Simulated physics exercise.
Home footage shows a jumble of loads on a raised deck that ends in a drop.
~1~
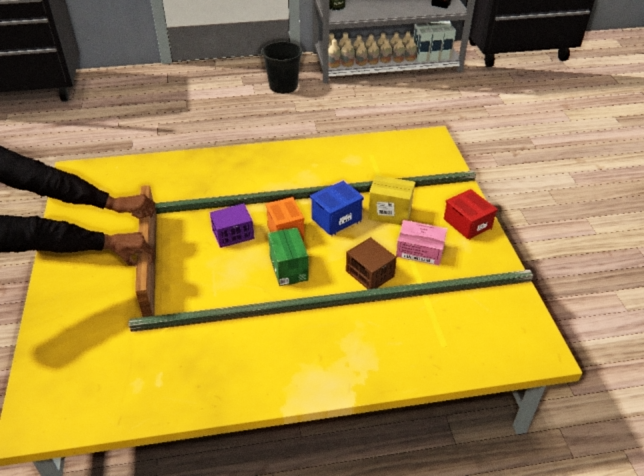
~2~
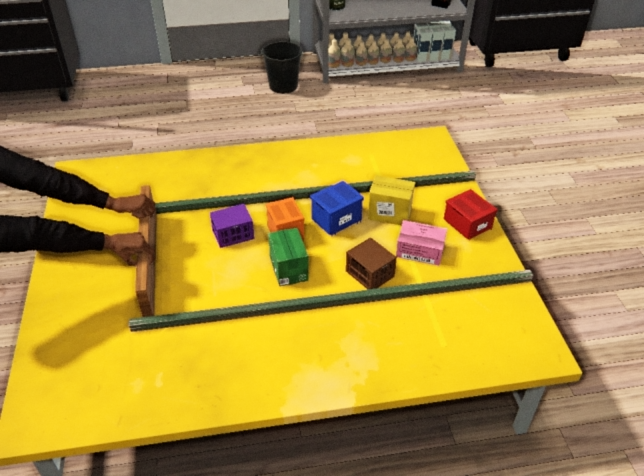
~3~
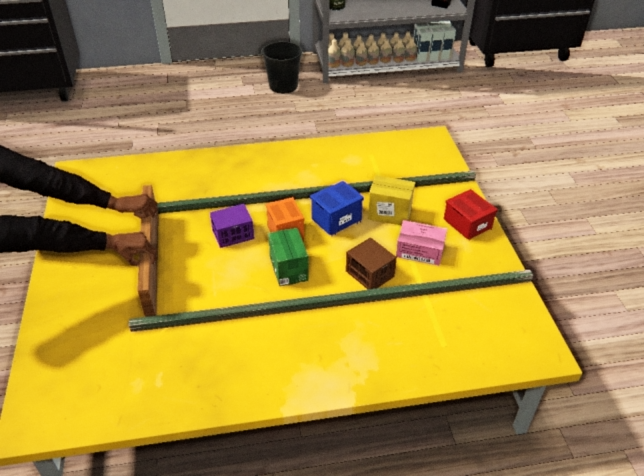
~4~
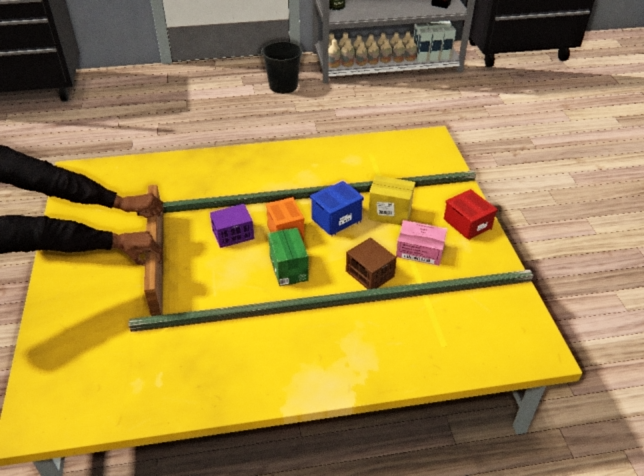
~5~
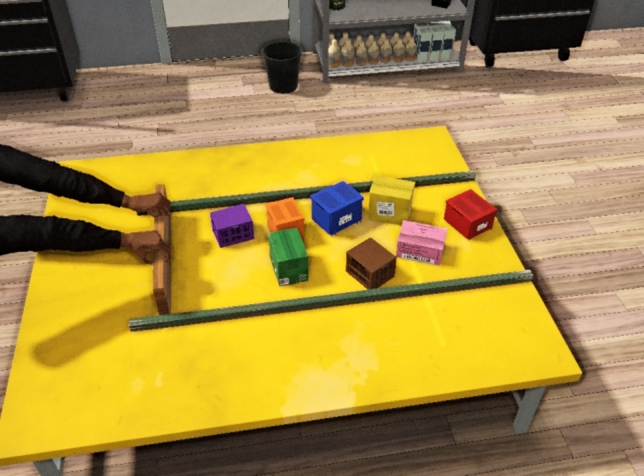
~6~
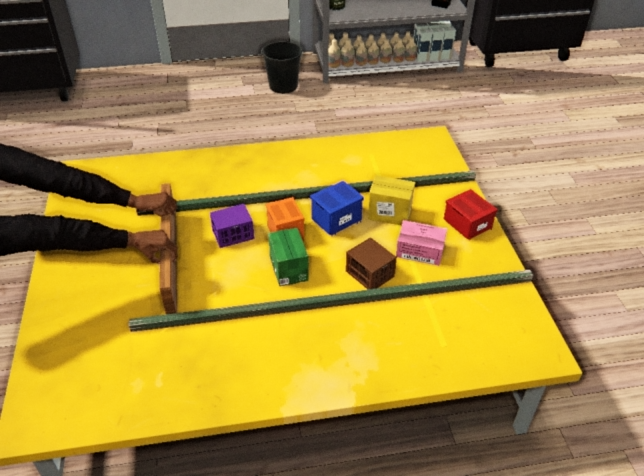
On a yellow table in a workshop, two hands slowly sliding a wooden plank right between green rails, colourful boxes staying still.
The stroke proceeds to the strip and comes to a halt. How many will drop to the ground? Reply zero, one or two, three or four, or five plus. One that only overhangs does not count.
One or two.
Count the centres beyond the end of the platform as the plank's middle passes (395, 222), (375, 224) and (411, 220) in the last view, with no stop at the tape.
First 1, then 0, finally 1.
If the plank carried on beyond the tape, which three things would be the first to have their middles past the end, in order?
Order, earliest first: The yellow parcel, then the red tote, then the blue tote.
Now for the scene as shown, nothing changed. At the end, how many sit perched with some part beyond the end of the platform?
The total here is 2.
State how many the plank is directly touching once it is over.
2 of them.
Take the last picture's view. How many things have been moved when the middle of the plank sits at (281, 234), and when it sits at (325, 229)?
At the one place 5, at the other 6.
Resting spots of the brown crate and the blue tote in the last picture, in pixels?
In the last picture the brown crate sits around (462, 259) and the blue tote around (470, 188).
Early on, none off yet; red tote at rest near (469, 215); pink box at rest near (421, 243); yellow parcel moving near (395, 201).
Finally, the number that fall off is one or two; lost, yellow parcel.
